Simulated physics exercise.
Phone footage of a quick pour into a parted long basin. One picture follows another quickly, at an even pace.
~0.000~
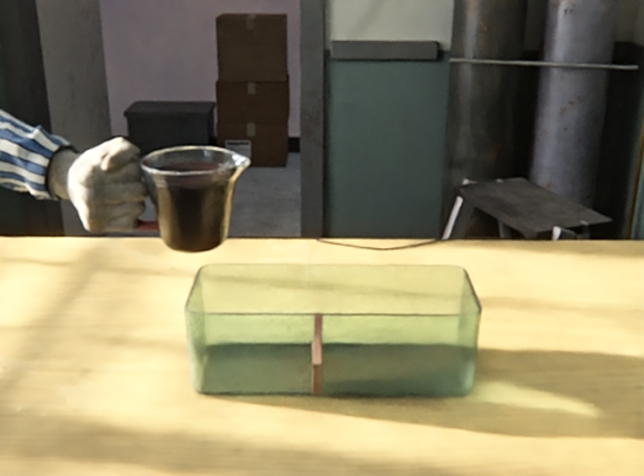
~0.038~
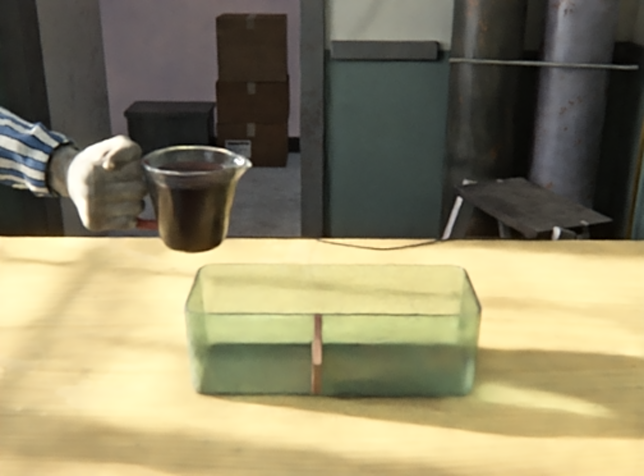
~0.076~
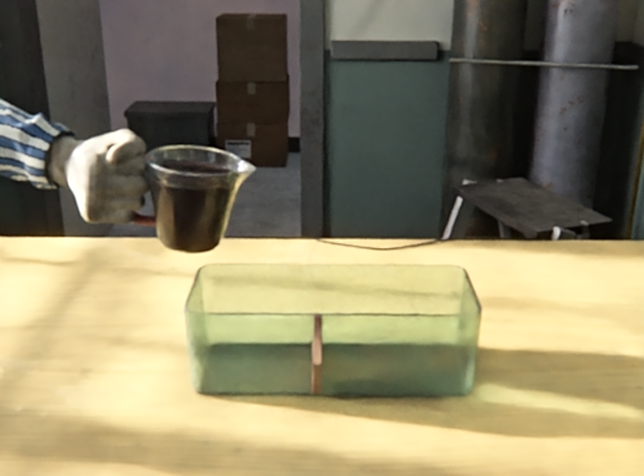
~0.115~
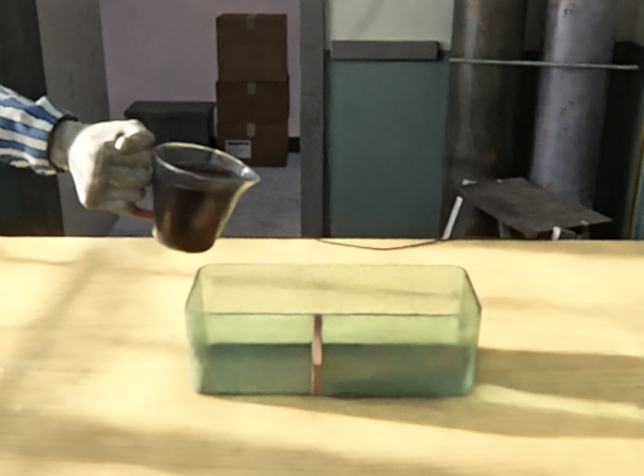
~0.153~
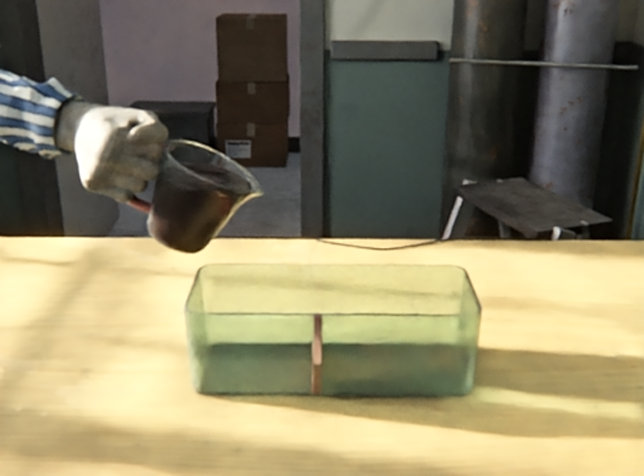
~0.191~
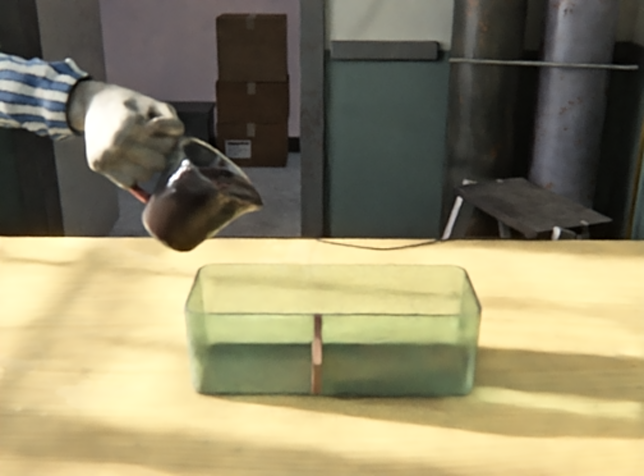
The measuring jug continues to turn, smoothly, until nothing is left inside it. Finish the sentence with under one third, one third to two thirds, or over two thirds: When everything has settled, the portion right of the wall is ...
When everything has settled, the portion right of the wall is under one third.
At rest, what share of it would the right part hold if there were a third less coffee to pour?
About 5 percent.
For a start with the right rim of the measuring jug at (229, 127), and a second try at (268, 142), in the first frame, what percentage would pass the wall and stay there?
You'd get 10 percent from the first and 30 percent from the second.
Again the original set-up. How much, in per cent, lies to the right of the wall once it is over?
I'd put it at about 10 per cent.
Then, 0.43 s in, the tilt is 108° and 30 per cent is still to pour, 48 is left of the wall and 2 right of it.
Then, 0.60 s in, the tilt is 111° and 2 per cent is still to pour, 81 is left of the wall and 4 right of it.
Then, 0.77 s in, the tilt is 111° and 0 per cent is still to pour, 84 is left of the wall and 10 right of it.
Then, 0.97 s in, the tilt is 111° and 0 per cent is still to pour, 83 is left of the wall and 11 right of it.
Finally, 83 per cent lies left of the wall, 11 right of it and 5 outside.
